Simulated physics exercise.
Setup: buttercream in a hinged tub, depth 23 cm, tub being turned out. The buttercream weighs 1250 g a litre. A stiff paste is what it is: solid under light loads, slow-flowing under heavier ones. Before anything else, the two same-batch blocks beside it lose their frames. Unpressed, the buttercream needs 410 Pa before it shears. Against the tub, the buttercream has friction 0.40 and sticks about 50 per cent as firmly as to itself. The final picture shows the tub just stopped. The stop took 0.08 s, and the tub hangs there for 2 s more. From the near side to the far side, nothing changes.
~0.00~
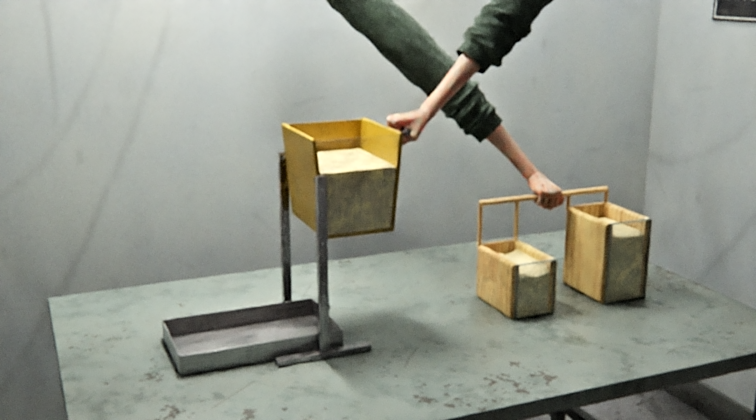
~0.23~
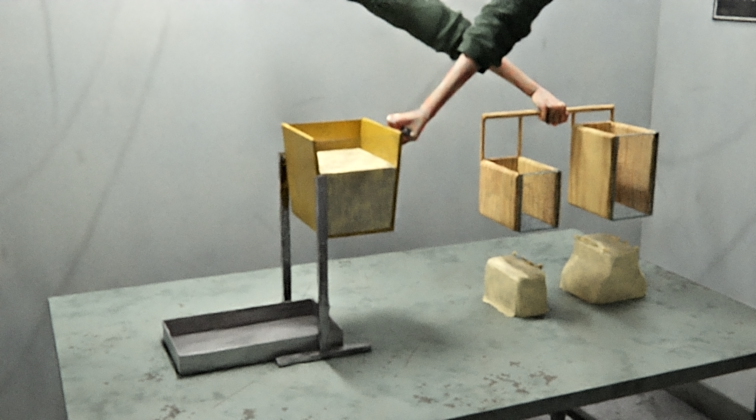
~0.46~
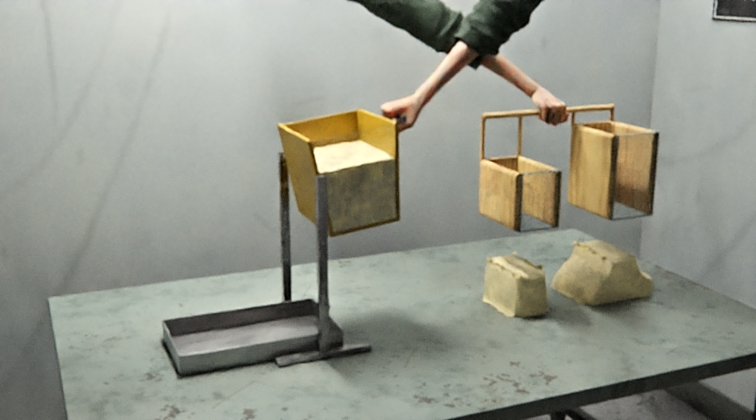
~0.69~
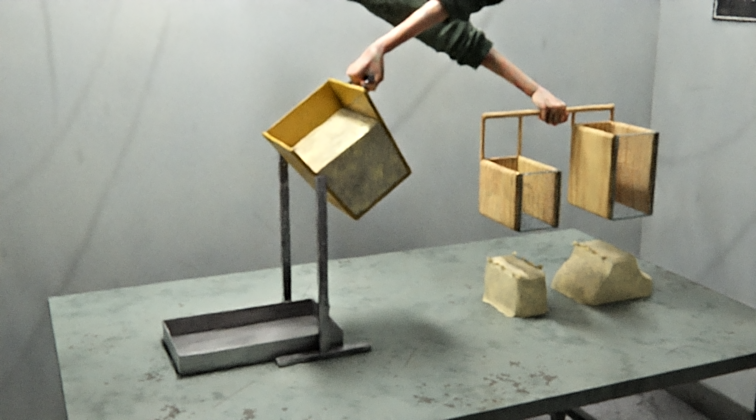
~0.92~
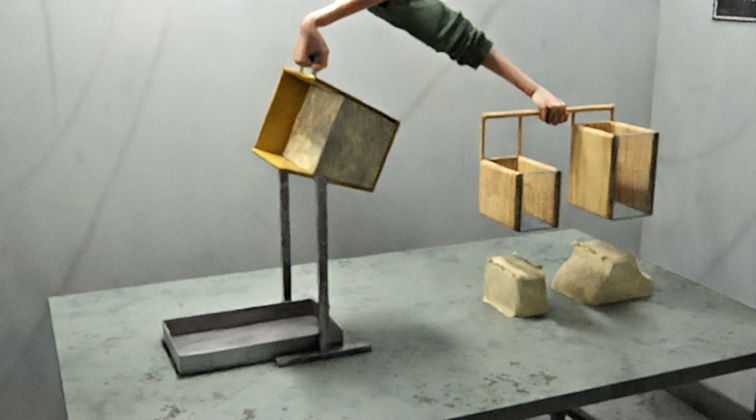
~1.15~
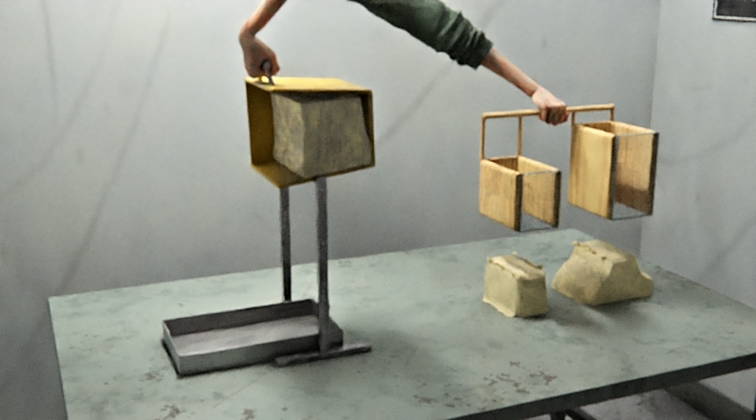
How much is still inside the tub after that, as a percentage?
Close to 58 % is still inside the tub.
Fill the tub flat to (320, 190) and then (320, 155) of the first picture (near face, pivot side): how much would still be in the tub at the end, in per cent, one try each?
About 100 % and then about 45 %.
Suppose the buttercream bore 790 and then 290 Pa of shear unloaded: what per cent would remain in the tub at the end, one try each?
100 in a hundred, followed by 45 in a hundred.
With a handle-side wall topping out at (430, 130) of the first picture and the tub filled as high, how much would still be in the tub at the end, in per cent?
About 35 per cent.
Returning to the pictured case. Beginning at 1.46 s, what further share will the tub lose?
Around 16 % of the whole load.
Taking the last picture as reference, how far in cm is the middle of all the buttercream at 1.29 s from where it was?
Shift: Roughly 4 cm.
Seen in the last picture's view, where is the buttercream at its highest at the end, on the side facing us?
It ends up highest close to (340, 139).
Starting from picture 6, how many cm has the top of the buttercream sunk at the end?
Roughly 9 cm.
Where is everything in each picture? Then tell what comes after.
Handle-side rim at (400, 135), tilt 0 degrees; highest point of the buttercream at (326, 172); test blocks 13 cm, 20 cm high (left to right), in the first picture.
Handle-side rim at (400, 135), tilt 0 degrees; highest point of the buttercream at (326, 172); test blocks 12 cm, 15 cm high (left to right), in the second picture.
Handle-side rim at (395, 125), tilt 7 degrees; highest point of the buttercream at (388, 158); test blocks 12 cm, 13 cm high (left to right), in the third picture.
Handle-side rim at (363, 93), tilt 36 degrees; highest point of the buttercream at (375, 124); test blocks 12 cm, 13 cm high (left to right), in the fourth picture.
Handle-side rim at (315, 81), tilt 67 degrees; highest point of the buttercream at (342, 100); test blocks 12 cm, 13 cm high (left to right), in the fifth picture.
Handle-side rim at (273, 93), tilt 92 degrees; highest point of the buttercream at (355, 97); test blocks 12 cm, 13 cm high (left to right), in the sixth picture.
By 1.29 s, the tub is at 92 degrees and holds 99 %.
By 1.46 s, the tub is at 92 degrees and holds 74 %.
By 1.63 s, the tub is at 92 degrees and holds 59 %.
By 1.80 s, the tub is at 92 degrees and holds 58 %.
By 3.15 s, at the end, the tub is at 92 degrees and holds 58 %.
